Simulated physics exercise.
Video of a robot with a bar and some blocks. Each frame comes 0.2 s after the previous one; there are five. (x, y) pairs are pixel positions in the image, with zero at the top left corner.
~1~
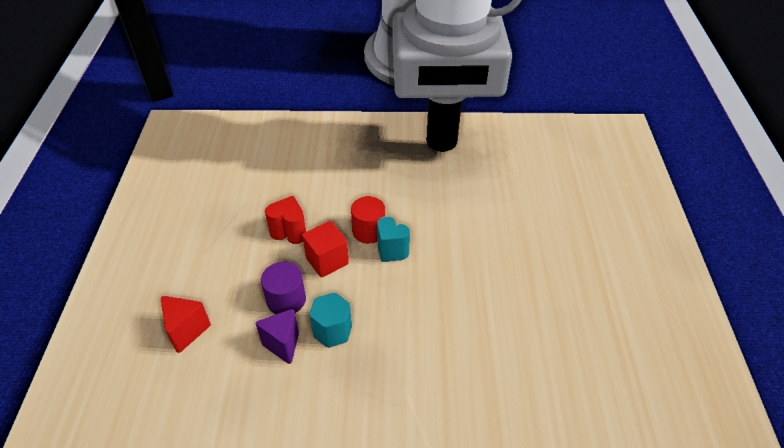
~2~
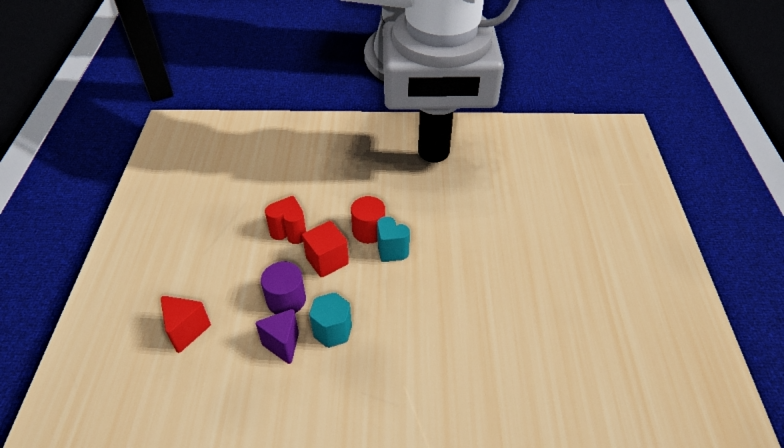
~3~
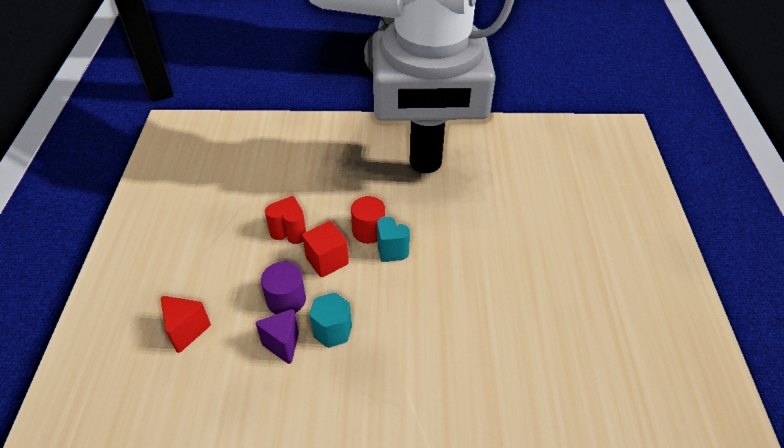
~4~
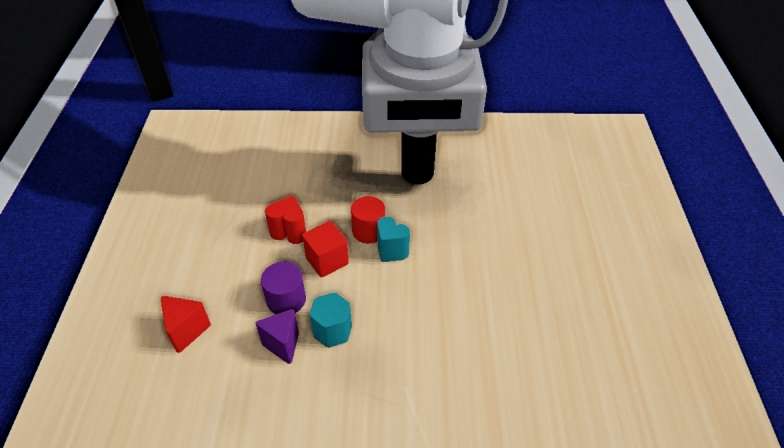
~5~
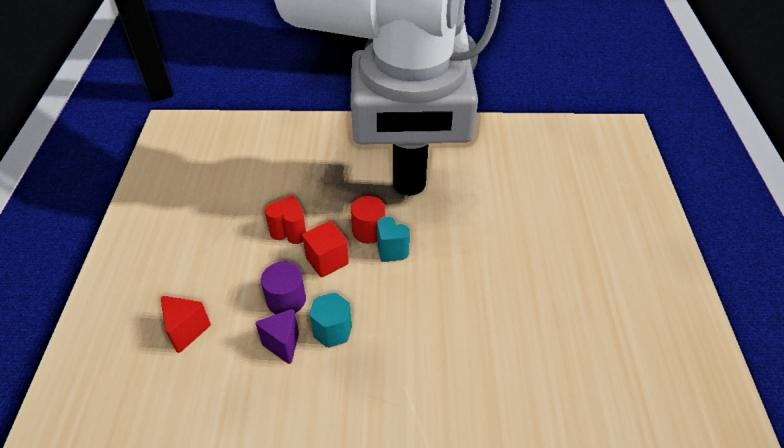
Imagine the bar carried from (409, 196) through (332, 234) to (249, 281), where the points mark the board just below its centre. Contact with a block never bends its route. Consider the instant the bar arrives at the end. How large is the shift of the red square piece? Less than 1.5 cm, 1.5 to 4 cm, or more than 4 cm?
It travels between 1.5 and 4 cm.
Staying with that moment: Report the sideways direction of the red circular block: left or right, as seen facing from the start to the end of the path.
Goes left.
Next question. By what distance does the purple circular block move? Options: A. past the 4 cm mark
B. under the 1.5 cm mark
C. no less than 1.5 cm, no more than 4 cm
Answer: B.
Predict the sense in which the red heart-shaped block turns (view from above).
It spins with the clock.
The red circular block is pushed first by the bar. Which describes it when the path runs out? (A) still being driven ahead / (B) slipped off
B - slipped off.
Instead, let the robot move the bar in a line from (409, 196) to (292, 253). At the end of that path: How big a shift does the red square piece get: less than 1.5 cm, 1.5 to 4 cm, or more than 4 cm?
Its final spot will lie 1.5 to 4 cm from the current one.
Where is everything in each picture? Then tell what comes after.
The first picture shows lower end of the bar (442, 143), tops of blocks, purple circular block (281, 277), red heart-shaped block (285, 209), red square piece (324, 237), red circular block (368, 208).
The second picture shows bar (434, 153), blocks as before.
The third picture shows bar (426, 164), blocks as before.
The fourth picture shows bar (417, 175), blocks as before.
The fifth picture shows bar (409, 185), purple circular block (281, 277), red heart-shaped block (285, 209), red square piece (324, 237), red circular block (368, 208).
What follows on the original path. One third of the way, bar (357, 210); red circular block (353, 224).
Two thirds of the way, bar (303, 239); purple circular block (280, 280); red heart-shaped block (274, 211), turned 40° clockwise; red square piece (311, 253), turned 20° clockwise; red circular block (348, 234).
At the end, bar (246, 271); purple circular block (280, 282); red heart-shaped block (268, 213), turned 70° clockwise; red square piece (309, 256); red circular block (348, 234).
